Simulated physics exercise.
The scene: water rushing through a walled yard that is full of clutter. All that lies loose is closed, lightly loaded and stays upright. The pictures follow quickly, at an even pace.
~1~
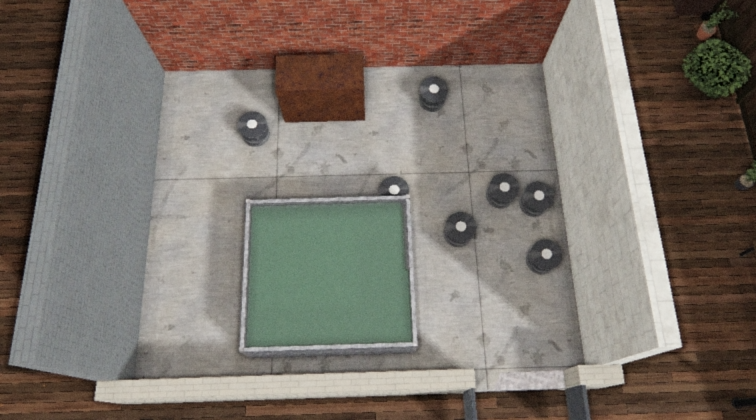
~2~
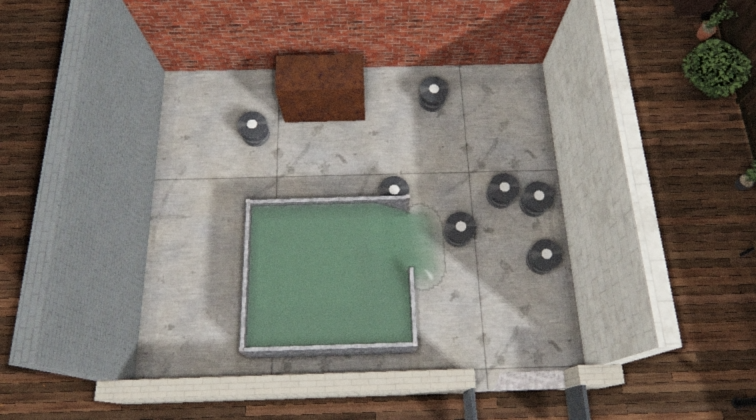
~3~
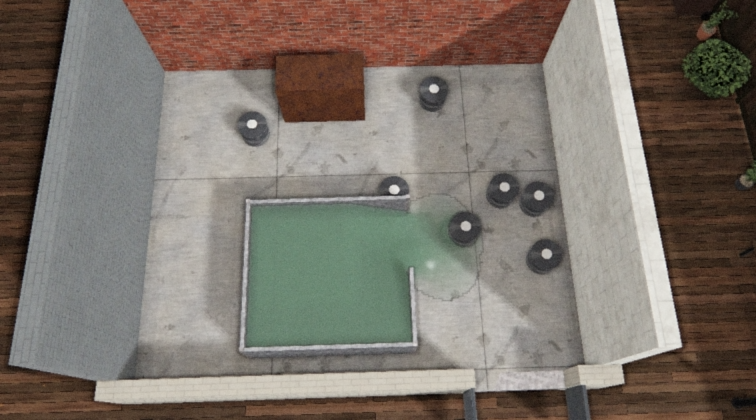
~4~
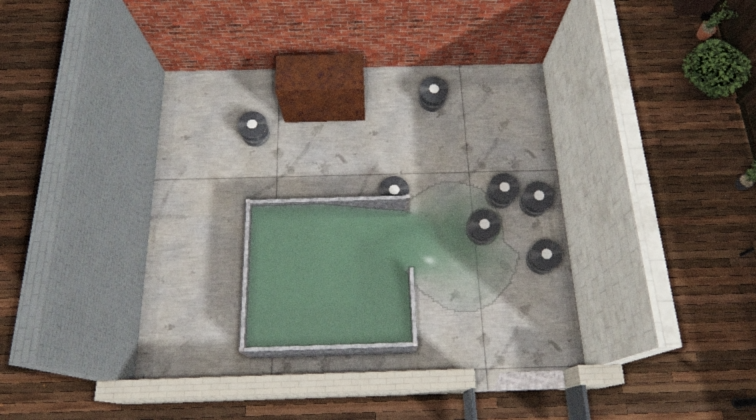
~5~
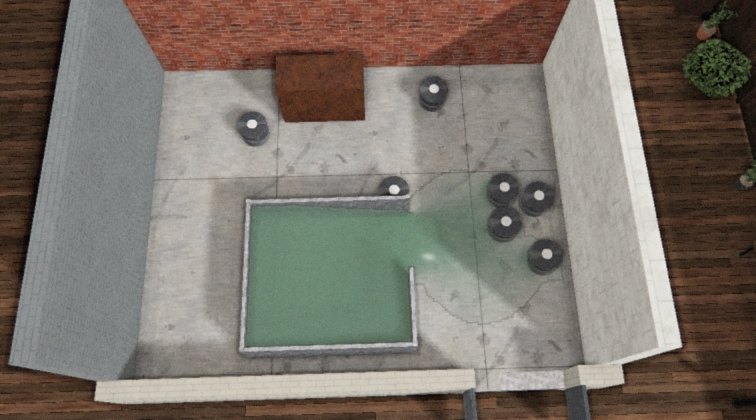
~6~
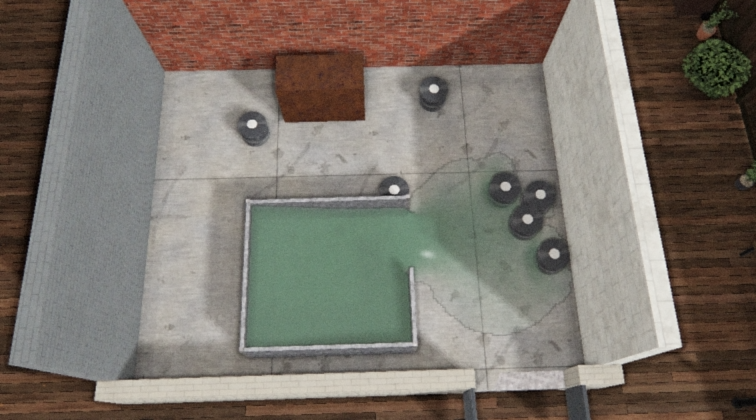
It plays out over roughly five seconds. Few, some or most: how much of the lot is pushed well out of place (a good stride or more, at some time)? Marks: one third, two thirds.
It is at least two thirds.
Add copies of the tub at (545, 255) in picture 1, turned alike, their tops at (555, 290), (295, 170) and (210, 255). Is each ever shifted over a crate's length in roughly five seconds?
As listed: Yes, never so far, never so far.
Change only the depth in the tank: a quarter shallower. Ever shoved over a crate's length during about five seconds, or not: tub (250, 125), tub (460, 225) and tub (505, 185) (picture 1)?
In turn: Never so far, yes, pushed that far.
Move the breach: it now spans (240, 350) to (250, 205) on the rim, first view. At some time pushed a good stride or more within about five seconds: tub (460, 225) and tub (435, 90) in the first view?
In that order: Short of that, moved that far.
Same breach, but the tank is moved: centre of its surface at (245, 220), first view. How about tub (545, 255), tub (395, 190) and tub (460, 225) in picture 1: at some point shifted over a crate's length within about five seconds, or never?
As listed: Shifted that much, shifted that much, shifted that much.
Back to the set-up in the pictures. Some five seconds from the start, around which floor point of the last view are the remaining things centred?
Near (373, 174).
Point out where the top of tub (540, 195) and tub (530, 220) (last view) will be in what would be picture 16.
At about (532, 115) and (549, 235).
A moment on, 2 of 7 are well off their spots; 1 afloat.
Next, 4 of 7 are well off their spots; 4 afloat.
Later, 5 of 7 are well off their spots; 2 afloat.
In the end, 5 of 7 are well off their spots, and 5 have been at some point; 3 afloat.
